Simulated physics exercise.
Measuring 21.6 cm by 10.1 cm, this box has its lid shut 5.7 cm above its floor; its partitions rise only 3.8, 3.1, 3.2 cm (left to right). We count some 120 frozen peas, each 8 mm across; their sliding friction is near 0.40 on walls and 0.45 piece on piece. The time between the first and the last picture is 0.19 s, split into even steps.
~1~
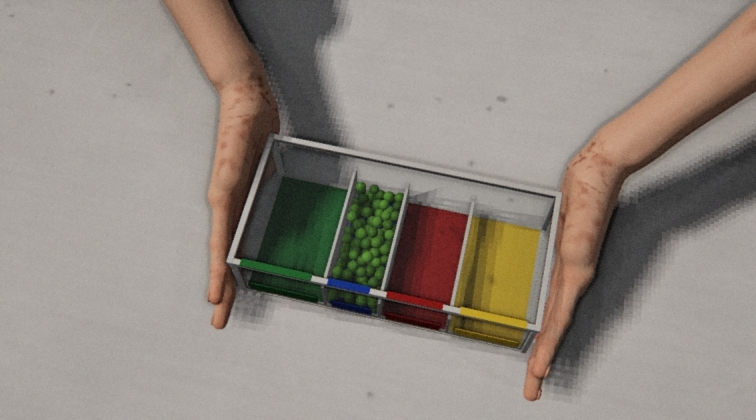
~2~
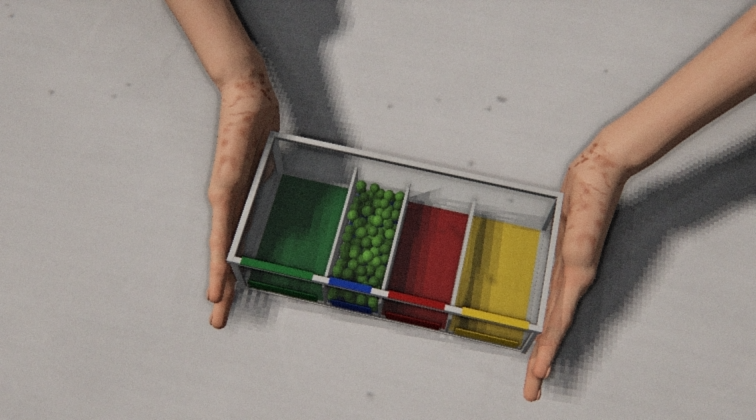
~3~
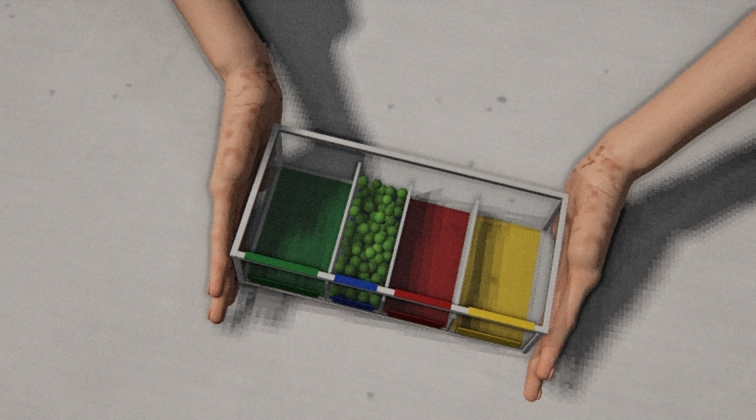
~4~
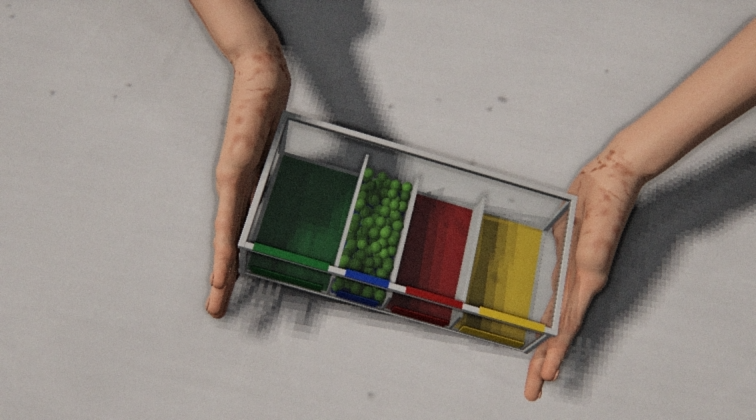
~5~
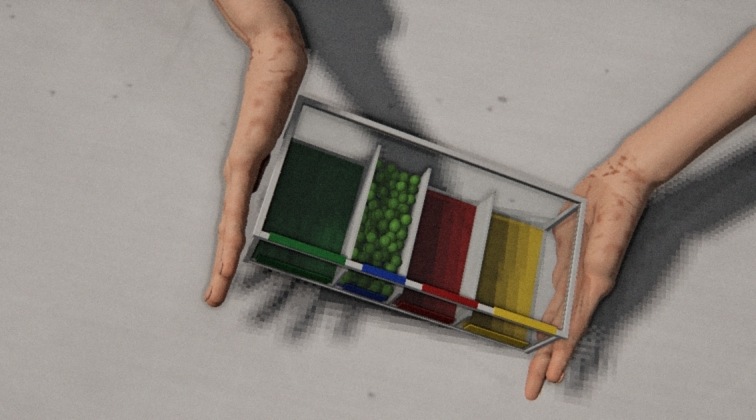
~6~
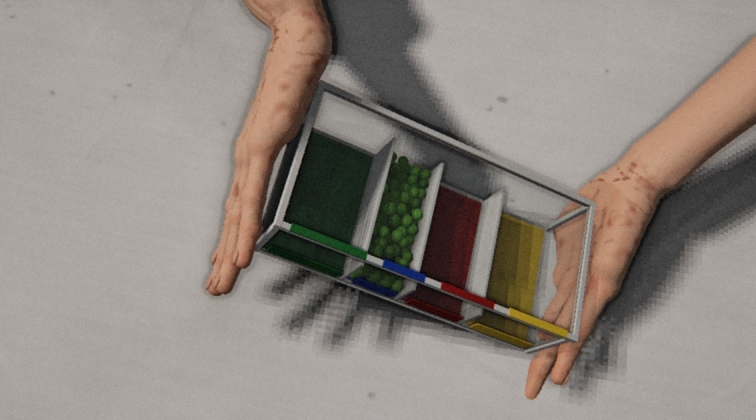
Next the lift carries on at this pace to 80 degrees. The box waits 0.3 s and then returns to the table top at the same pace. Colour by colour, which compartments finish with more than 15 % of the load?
Red: No, blue: Yes, green: No, yellow: Yes.
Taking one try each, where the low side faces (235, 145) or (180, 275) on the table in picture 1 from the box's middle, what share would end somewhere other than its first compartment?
Roughly 30 % for the first direction, roughly 30 % for the second.
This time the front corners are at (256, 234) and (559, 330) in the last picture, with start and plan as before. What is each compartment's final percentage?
Red = 0 %; blue = 75 %; green = 0 %; yellow = 25 %.
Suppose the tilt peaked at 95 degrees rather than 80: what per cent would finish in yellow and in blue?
Result - yellow at 95 percent, blue at 0 percent.
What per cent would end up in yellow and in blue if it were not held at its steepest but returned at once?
In per cent: Yellow 45, blue 45.
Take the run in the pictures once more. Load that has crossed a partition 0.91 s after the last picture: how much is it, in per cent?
I'd put it at about 45 per cent.
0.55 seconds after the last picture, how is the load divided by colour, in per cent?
Red 5, blue 65, green 0, yellow 30.
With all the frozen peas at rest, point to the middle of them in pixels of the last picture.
When it all comes to rest, the middle is near (389, 252).
Then, 0.55 s after the last picture, tilt 80 degrees; red 5 %, blue 65 %, yellow 30 %.
Then, 0.91 s after the last picture, tilt 45 degrees; red 5 %, blue 55 %, yellow 40 %.
Then, 1.36 s after the last picture, tilt 0 degrees; blue 55 %, yellow 40 %.
In the end, red 5 %, blue 55 %, green 0 %, yellow 40 %.
